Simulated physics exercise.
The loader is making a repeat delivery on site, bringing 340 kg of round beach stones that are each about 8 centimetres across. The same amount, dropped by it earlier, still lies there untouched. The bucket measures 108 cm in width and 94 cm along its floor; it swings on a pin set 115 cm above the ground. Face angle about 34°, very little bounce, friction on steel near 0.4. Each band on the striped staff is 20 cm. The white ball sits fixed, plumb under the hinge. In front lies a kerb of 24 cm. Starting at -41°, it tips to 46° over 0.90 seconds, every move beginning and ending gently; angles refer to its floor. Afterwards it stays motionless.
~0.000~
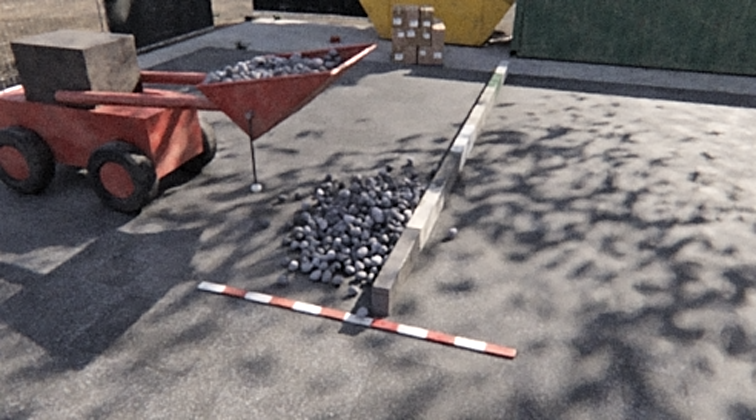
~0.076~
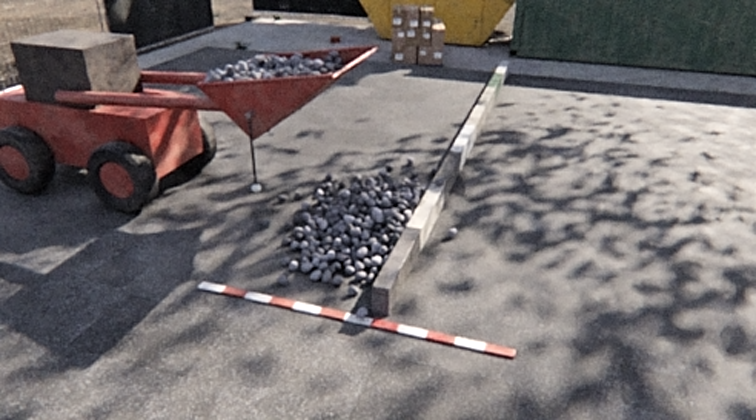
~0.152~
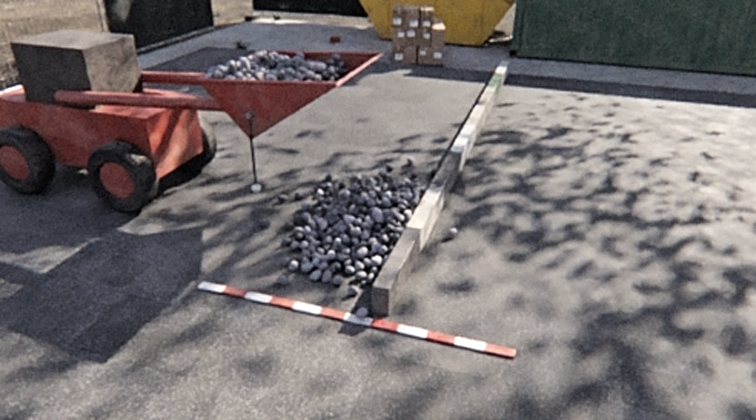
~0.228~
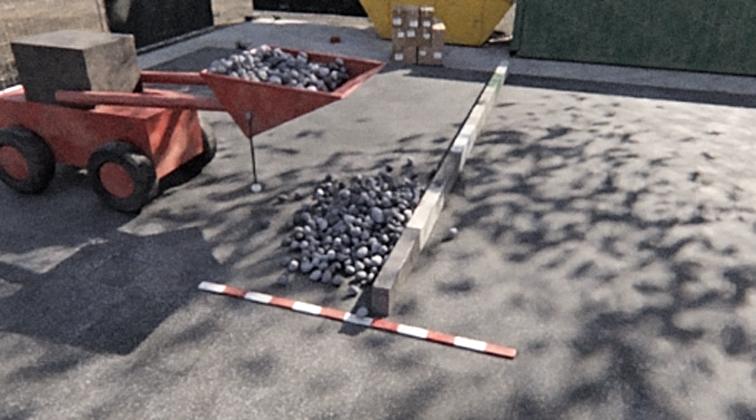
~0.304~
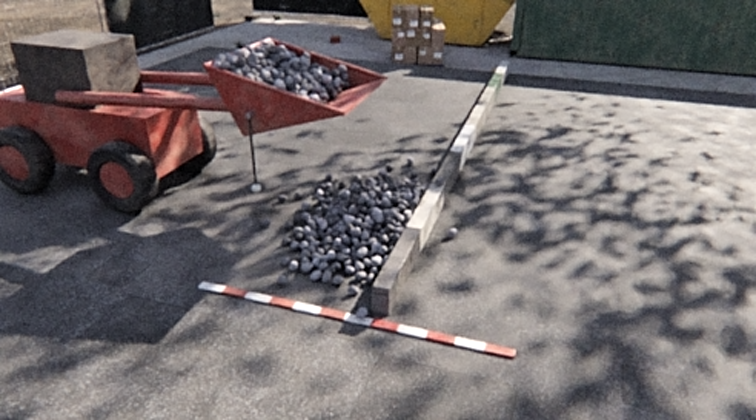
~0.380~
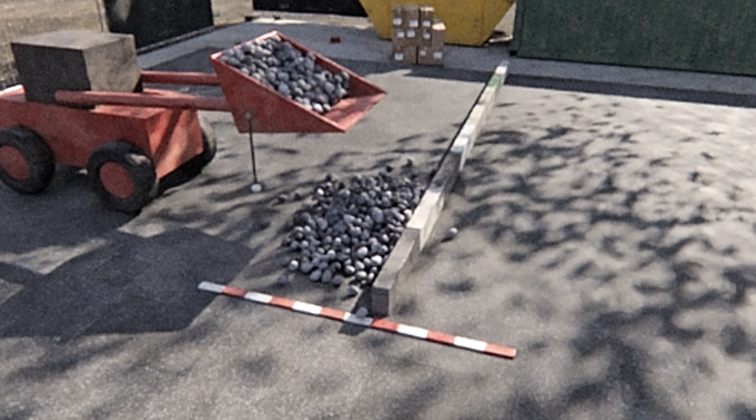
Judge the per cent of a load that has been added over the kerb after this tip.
The added amount is roughly 2 per cent of a load.
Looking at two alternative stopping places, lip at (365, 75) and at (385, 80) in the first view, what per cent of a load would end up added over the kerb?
About 10 and 25 per cent.
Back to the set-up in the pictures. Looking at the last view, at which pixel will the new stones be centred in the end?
Centre: Approx. (363, 205).
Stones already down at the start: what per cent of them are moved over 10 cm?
Roughly 15 % of them.
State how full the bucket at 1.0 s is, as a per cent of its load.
60 % still inside.
After 0.7 s the floor is at 33°; in per cent of one load, 100 in the bucket, 100 on this side of the kerb; the foremost stones are at (423, 215).
After 1.0 s the floor is at 46°; in per cent of one load, 61 in the bucket, 139 on this side of the kerb; the foremost stones are at (423, 215).
After 1.4 s the floor is at 46°; in per cent of one load, 5 in the bucket, 195 on this side of the kerb; the foremost stones are at (430, 207).
After 4.0 s the floor is at 46°; in per cent of one load, 0 in the bucket, 198 on this side of the kerb, 2 over the kerb; the foremost stones are at (474, 232). Net gain over the kerb, 2.
